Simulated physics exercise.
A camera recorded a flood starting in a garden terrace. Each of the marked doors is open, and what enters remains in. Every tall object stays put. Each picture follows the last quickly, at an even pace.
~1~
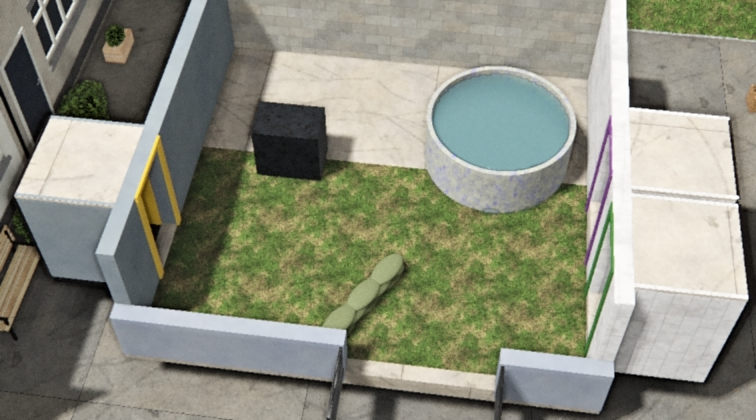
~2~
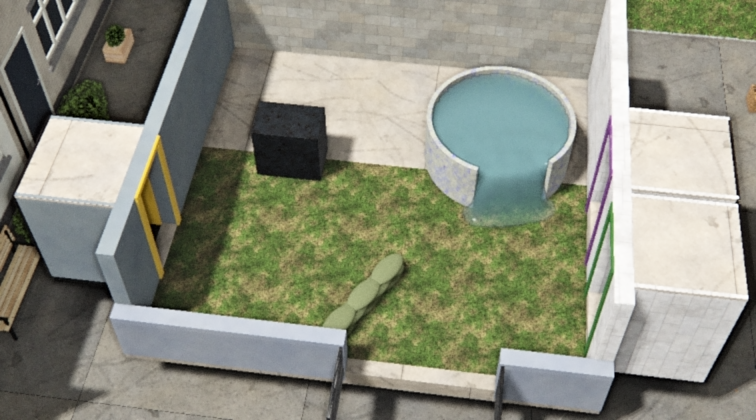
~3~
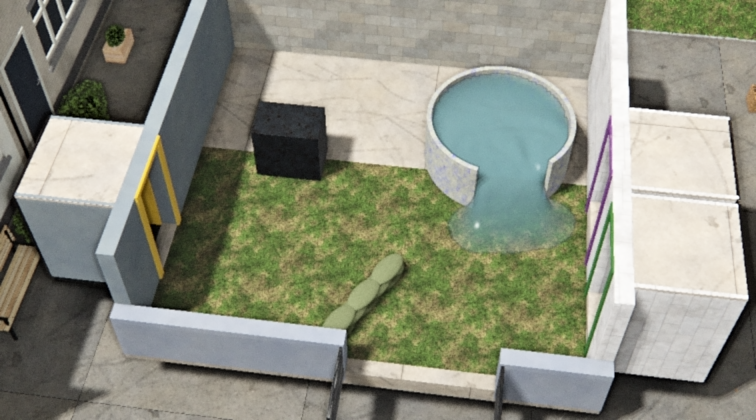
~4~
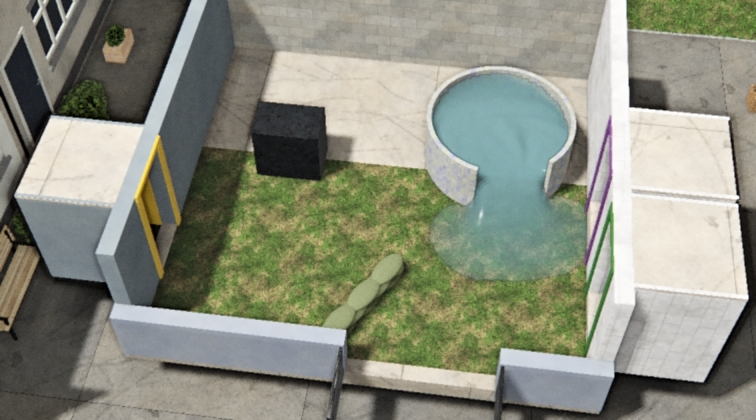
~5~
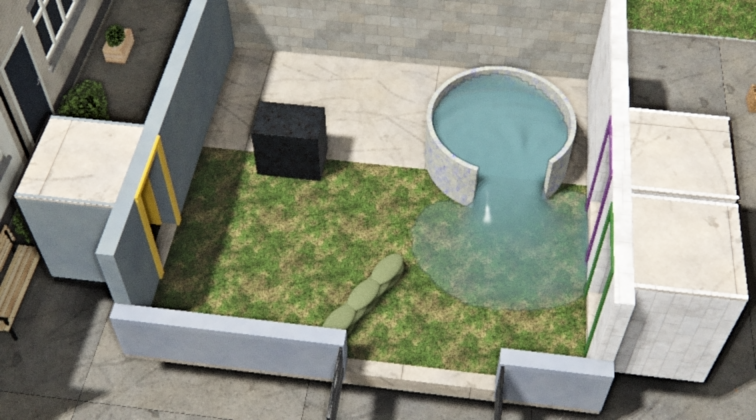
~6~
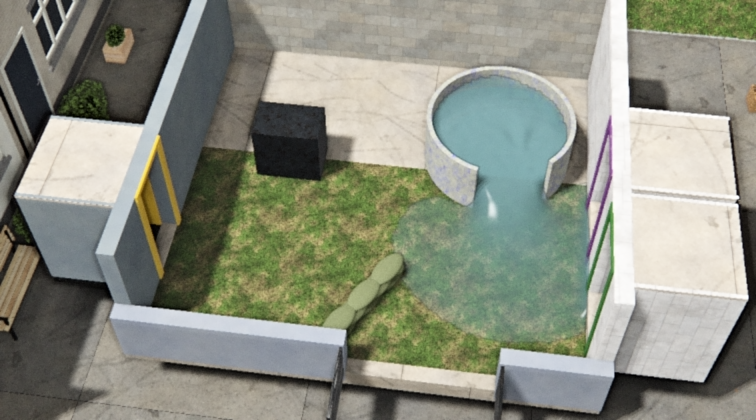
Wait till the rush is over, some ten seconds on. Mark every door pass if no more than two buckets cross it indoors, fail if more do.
Marks: Purple door pass, yellow door pass, green door fail.
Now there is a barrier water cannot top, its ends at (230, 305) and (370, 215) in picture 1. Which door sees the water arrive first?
Answer: The one in purple.
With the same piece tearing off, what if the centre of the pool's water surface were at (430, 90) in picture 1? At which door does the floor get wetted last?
That would be the yellow-painted one, I think.
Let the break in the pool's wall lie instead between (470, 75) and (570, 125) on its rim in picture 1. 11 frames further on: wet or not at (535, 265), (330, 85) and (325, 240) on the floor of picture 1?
One after the other: Flooded, covered, not flooded.
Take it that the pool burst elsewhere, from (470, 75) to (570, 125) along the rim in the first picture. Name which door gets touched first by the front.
It's the purple one.
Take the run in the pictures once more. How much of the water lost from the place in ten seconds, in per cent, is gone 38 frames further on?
I'd estimate some 70 per cent.
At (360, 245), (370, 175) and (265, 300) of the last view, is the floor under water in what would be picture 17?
In turn: Under water, no water, dry.
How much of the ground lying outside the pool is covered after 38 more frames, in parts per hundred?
It comes out near 60 percent.
A moment on, water covers 30 % of the floor; the purple door wet at the sill, nothing in, the yellow door not reached, the green door wet at the sill, nothing in.
Next, water covers 30 % of the floor; the purple door wet at the sill, nothing in, the yellow door not reached, the green door under two buckets in.
Then, water covers 40 % of the floor; the purple door wet at the sill, nothing in, the yellow door not reached, the green door over two buckets in.
Later, water covers 60 % of the floor; the purple door wet at the sill, nothing in, the yellow door not reached, the green door far over two buckets in.
In the end, water covers 80 % of the floor; the purple door wet at the sill, nothing in, the yellow door not reached, the green door far over two buckets in.
